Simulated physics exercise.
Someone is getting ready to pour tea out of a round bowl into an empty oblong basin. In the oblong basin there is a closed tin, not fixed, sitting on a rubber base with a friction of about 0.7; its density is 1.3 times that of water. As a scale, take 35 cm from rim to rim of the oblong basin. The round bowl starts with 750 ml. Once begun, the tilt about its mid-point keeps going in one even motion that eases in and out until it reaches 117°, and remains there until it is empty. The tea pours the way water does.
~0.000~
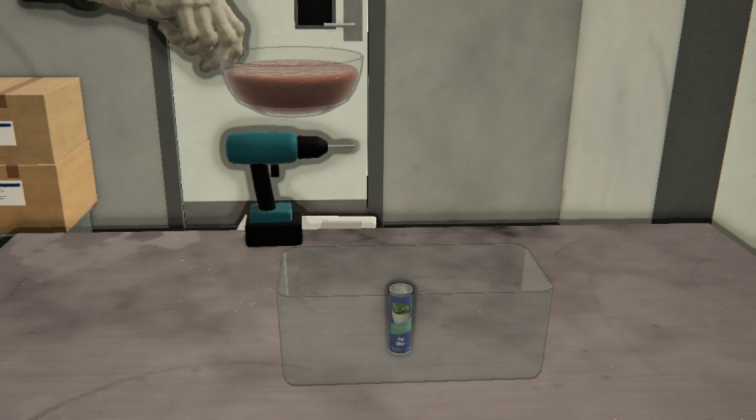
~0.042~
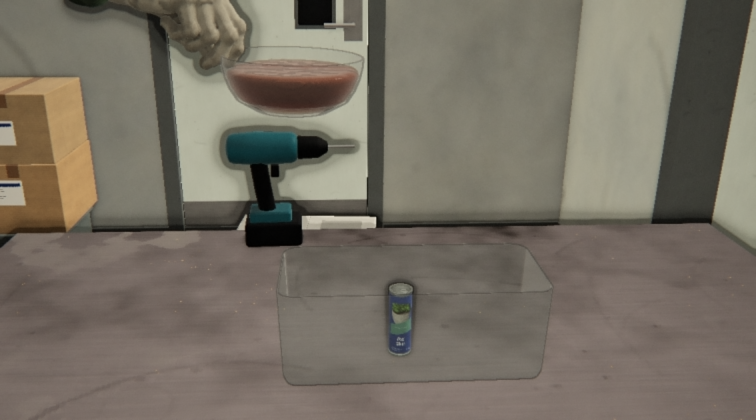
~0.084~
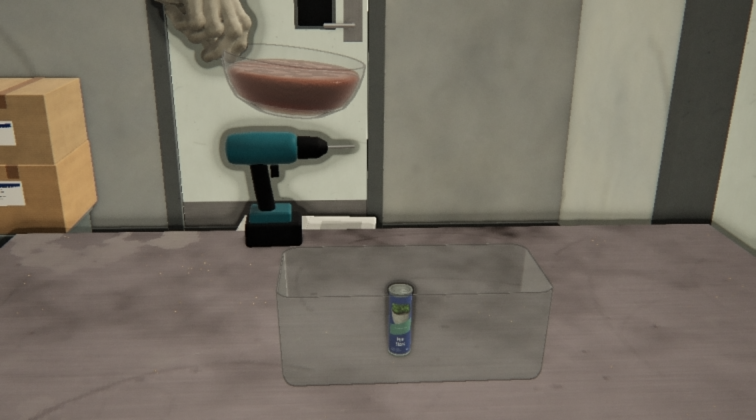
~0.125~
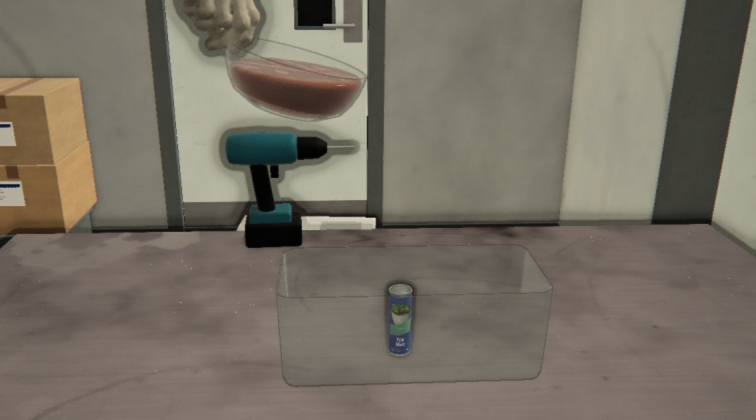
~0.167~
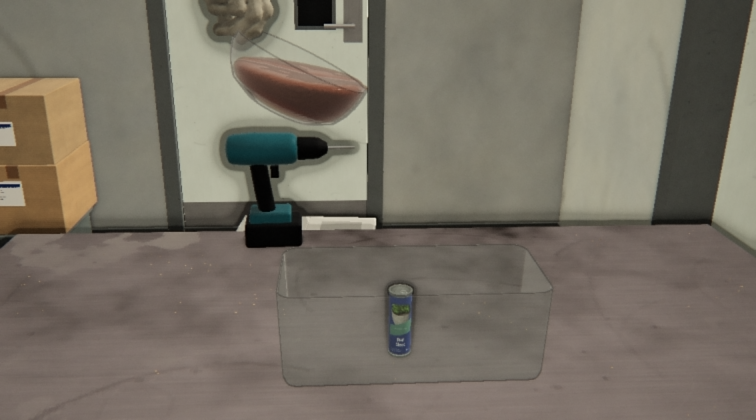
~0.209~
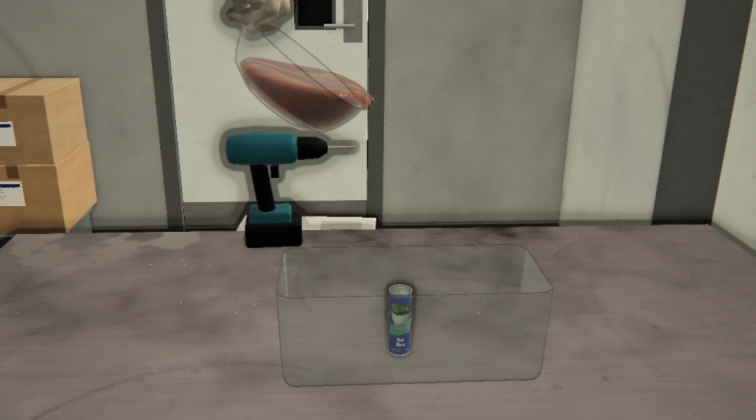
A pale, grey hand at the upper left tilts a clear round bowl of reddish-brown tea gradually to the right, rising slightly as the tea gathers toward the lower right rim and begins to cross it. Below are a teal and black drill, a clear, oblong basin holding a blue and green tin, and stacked cardboard boxes at left. The fixed view looks across a greyish tabletop toward a door and grey wall panels.
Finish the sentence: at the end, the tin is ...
Standing on its base.
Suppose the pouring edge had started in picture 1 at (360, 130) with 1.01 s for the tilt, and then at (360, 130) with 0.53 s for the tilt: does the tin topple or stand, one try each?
Trial 1 - tin stays standing; trial 2 - tin tips.
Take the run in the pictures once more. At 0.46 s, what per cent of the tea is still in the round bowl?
Remaining: Near 2 % of the total.
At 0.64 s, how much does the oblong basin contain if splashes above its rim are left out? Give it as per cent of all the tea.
Value: Approx. 98 %.
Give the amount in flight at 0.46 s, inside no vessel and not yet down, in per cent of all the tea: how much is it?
Around 74 percent.
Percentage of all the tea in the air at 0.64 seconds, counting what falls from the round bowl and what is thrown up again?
About 2 percent.
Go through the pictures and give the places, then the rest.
It leans 0°; its right rim is at (362, 57); the tea meets the walls at (226, 68) and (359, 69); the oblong basin's rim runs from (280, 272) to (539, 267); the tin's top is at (401, 292), in the first picture.
It leans 2°; its right rim is at (363, 60); the tea meets the walls at (226, 68) and (360, 70), in the second picture.
It leans 7°; its right rim is at (365, 67); the tea meets the walls at (227, 65) and (360, 74), in the third picture.
It leans 15°; its right rim is at (366, 78); the tea meets the walls at (231, 62) and (362, 78), in the fourth picture.
It leans 26°; its right rim is at (365, 92); the tea meets the walls at (234, 59) and (362, 83); 1 per cent is over the edge, in the fifth picture.
It leans 39°; its right rim is at (361, 107); the tea meets the walls at (240, 61) and (345, 85); 8 per cent is over the edge, in the sixth picture.
After 0.46 s the tilt is 111° and 2 per cent is still to pour; the tin stands where it began.
After 0.64 s the tilt is 117° and 0 per cent is still to pour; the tin stands where it began.
After 0.82 s the tilt is 117° and 0 per cent is still to pour; the tin stands where it began.
After 1.03 s the tilt is 117° and 0 per cent is still to pour; the tin stands where it began.
In the end the tin stands where it began.
